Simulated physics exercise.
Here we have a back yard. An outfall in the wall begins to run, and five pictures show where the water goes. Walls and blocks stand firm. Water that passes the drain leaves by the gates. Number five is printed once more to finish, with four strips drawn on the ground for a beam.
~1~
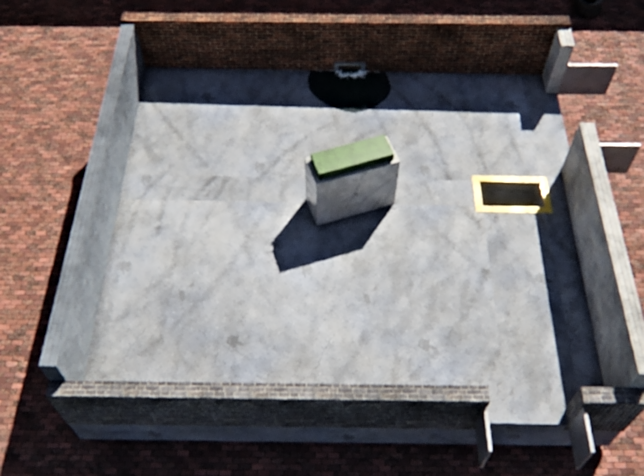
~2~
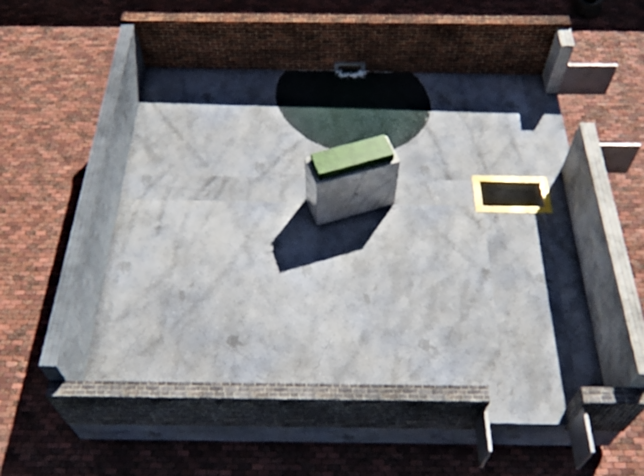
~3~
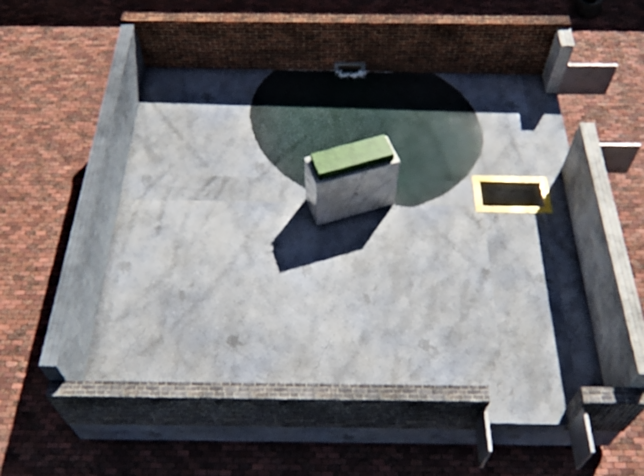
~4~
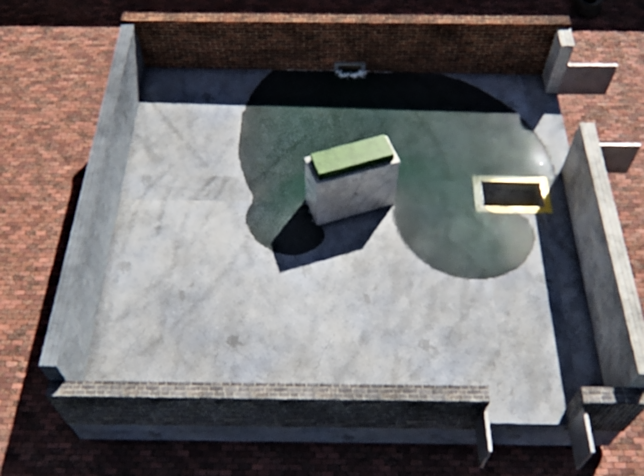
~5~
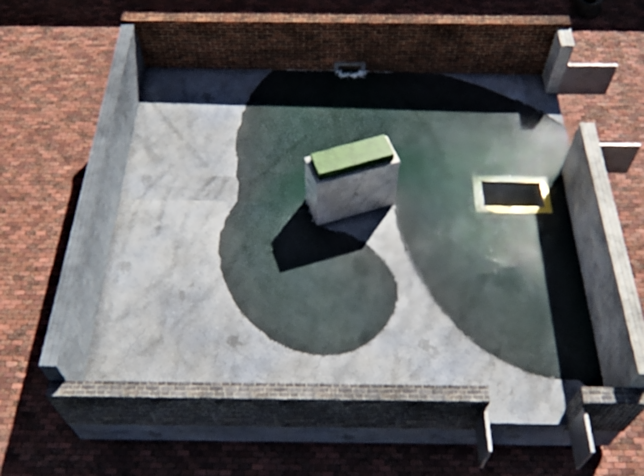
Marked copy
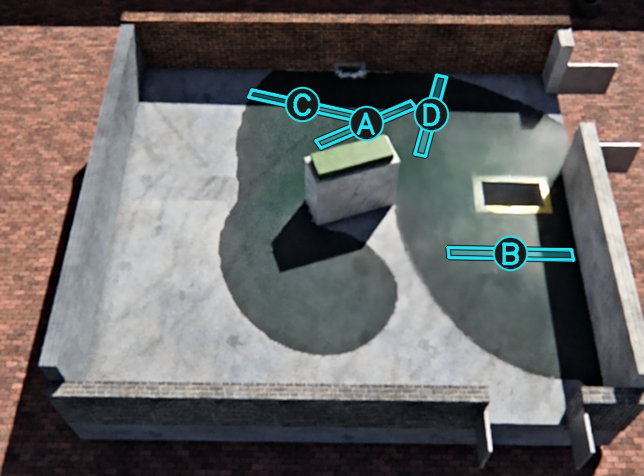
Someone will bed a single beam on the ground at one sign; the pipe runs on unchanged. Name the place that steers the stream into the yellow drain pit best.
The answer is place B.
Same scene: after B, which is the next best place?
That is place C.
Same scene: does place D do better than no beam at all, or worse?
It is worse.
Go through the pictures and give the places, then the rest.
In the first frame, outfall at (350, 67); yellow drain pit at (512, 194); open gate at (522, 409); open gate at (553, 130); 2 % of the ground under water, visible out to (361, 106); yellow drain pit still dry.
In the second frame, 9 % of the ground under water, visible out to (397, 140); yellow drain pit still dry.
In the third frame, 20 % of the ground under water, visible out to (453, 185); yellow drain pit still dry.
In the fourth frame, 33 % of the ground under water, visible out to (490, 272); yellow drain pit taking water.
In the fifth frame, 50 % of the ground under water, visible out to (588, 368); yellow drain pit taking water.
In cyan, A from (318, 144) to (413, 104); B from (448, 252) to (572, 254); C from (250, 93) to (354, 116); D from (420, 155) to (441, 76).
With A, about 10 % of the stream goes into the yellow drain pit, about 89 % out by the gates.
With B, about 57 % of the stream goes into the yellow drain pit, about 43 % out by the gates.
With C, about 37 % of the stream goes into the yellow drain pit, about 62 % out by the gates.
With D, about 15 % of the stream goes into the yellow drain pit, about 84 % out by the gates.
